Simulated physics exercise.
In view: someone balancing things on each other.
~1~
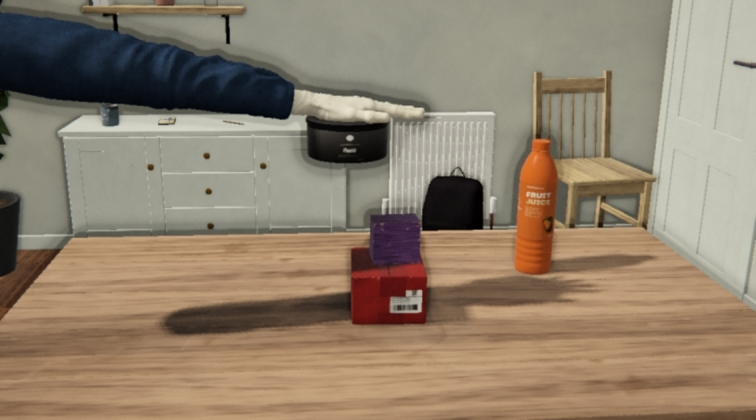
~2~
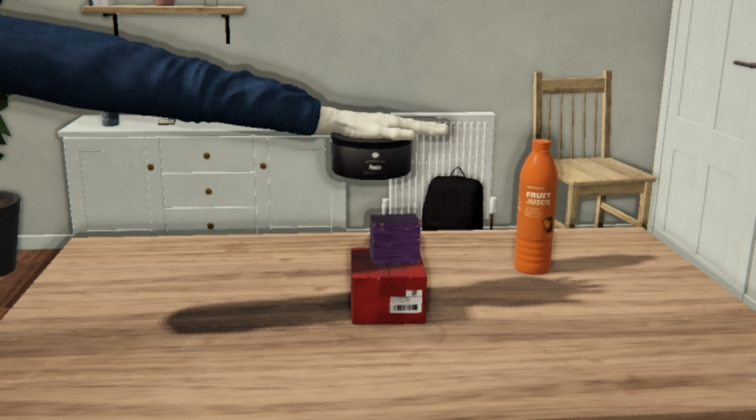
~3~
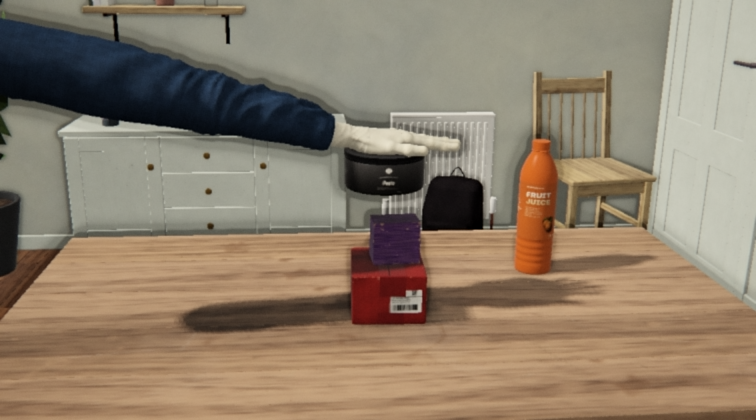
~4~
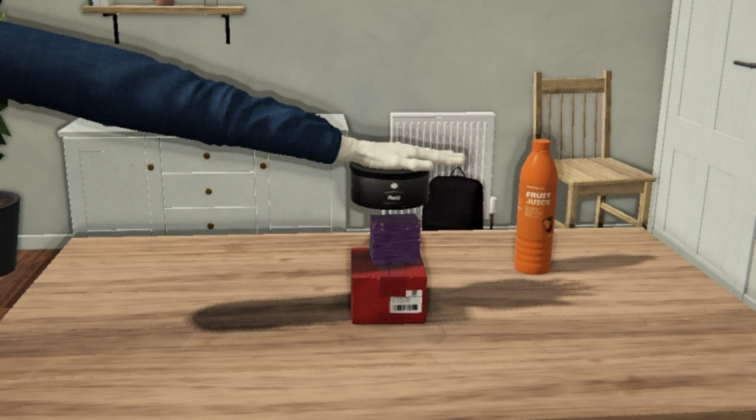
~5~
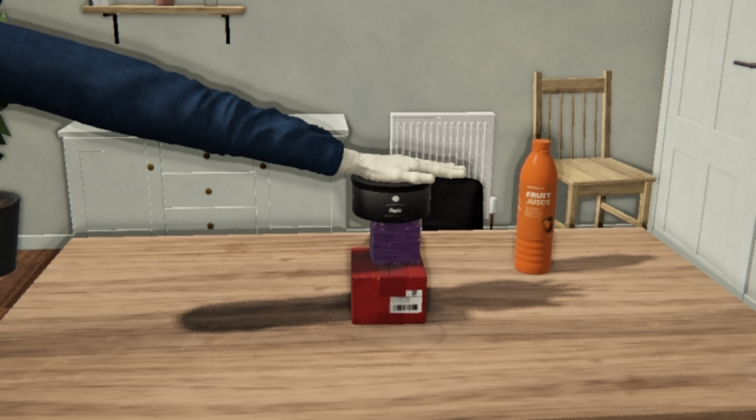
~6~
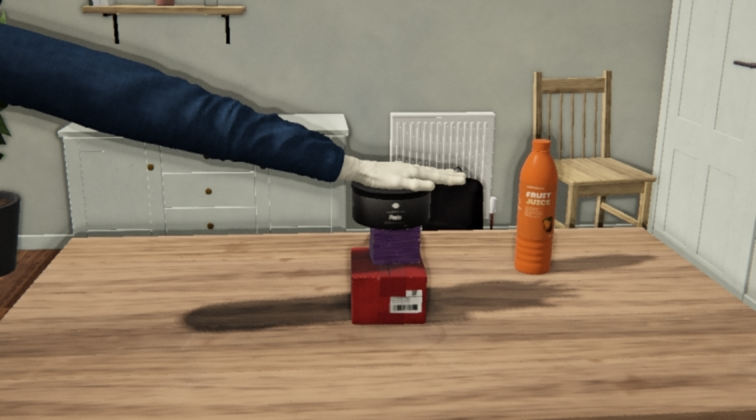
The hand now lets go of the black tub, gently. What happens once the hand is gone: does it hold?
In the end the pile stays up.
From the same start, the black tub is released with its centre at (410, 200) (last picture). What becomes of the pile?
Then it holds.
Then, 0.30 s later than the last frame, all is still.
Then, 0.80 s later than the last frame, black tub resting near (391, 201).
When it is over, all 4 as before. End places, in pixels of the last picture, black tub near (391, 201). The pile holds.
